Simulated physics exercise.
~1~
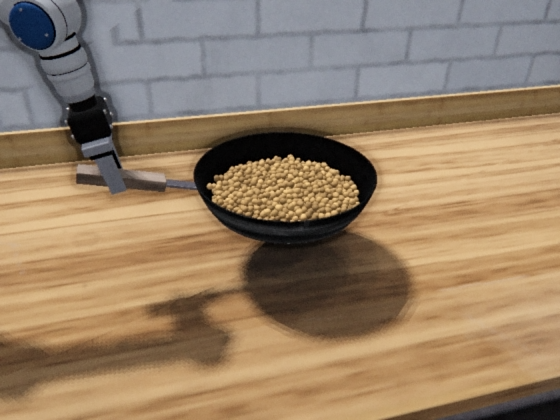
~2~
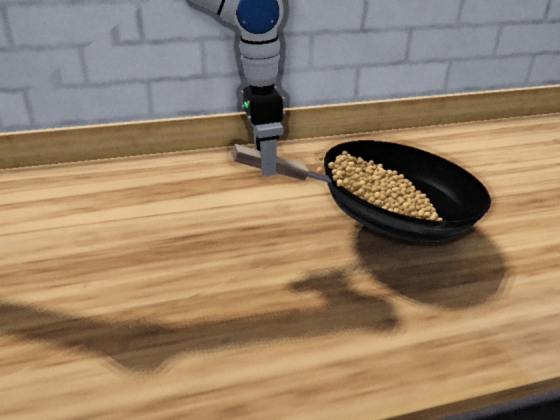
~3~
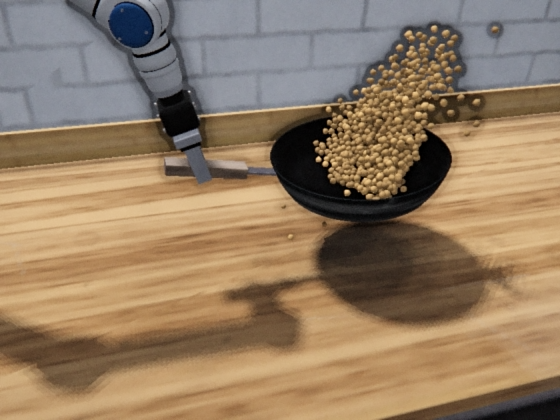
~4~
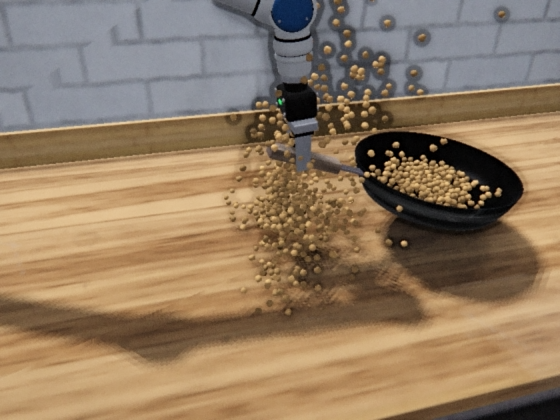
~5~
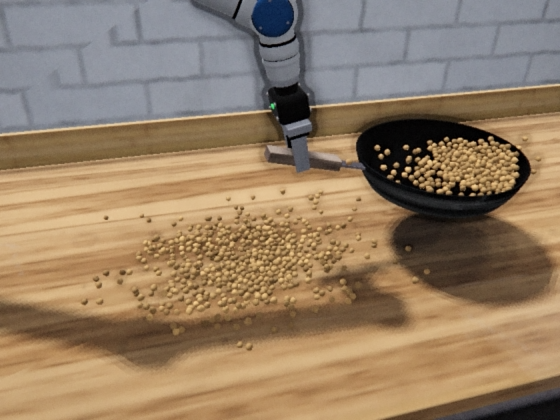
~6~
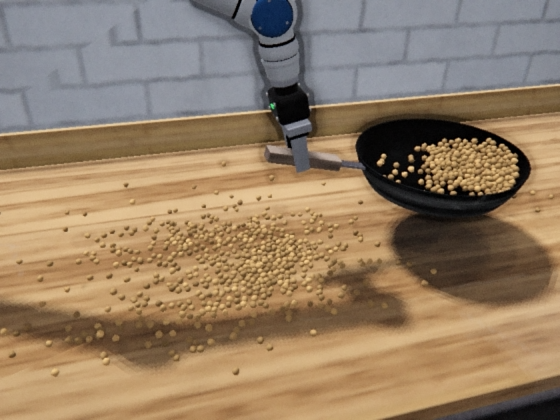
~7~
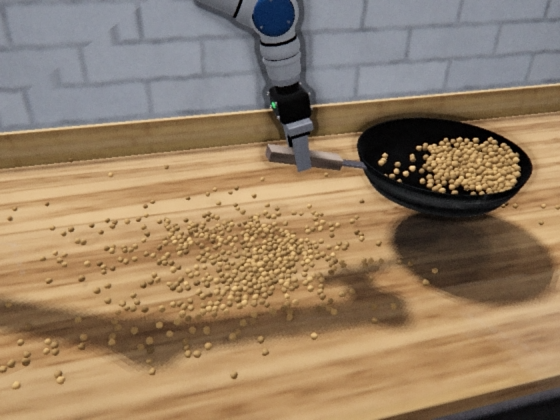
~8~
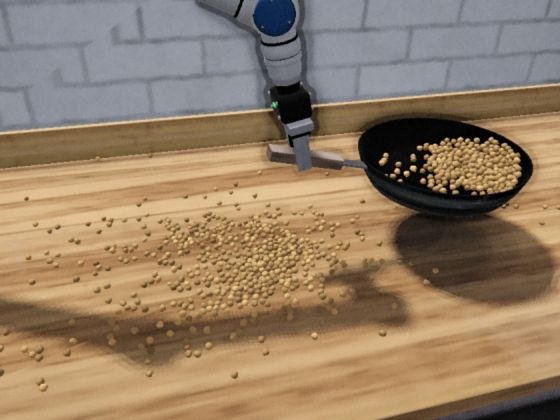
To begin with, a robot arm grips the handle of a black frying pan heaped with chickpeas above a wooden counter. It swings the pan to the right, tipping it so the chickpeas slide toward the handle side. The pan then moves back left, and a tall plume of chickpeas flies up out of it. As the arm carries the pan right again, many chickpeas rain down around the gripper and miss the pan. They scatter across the counter and spread to the left. Finally the pan stays still, partly filled, with most of the chickpeas strewn over the wood.
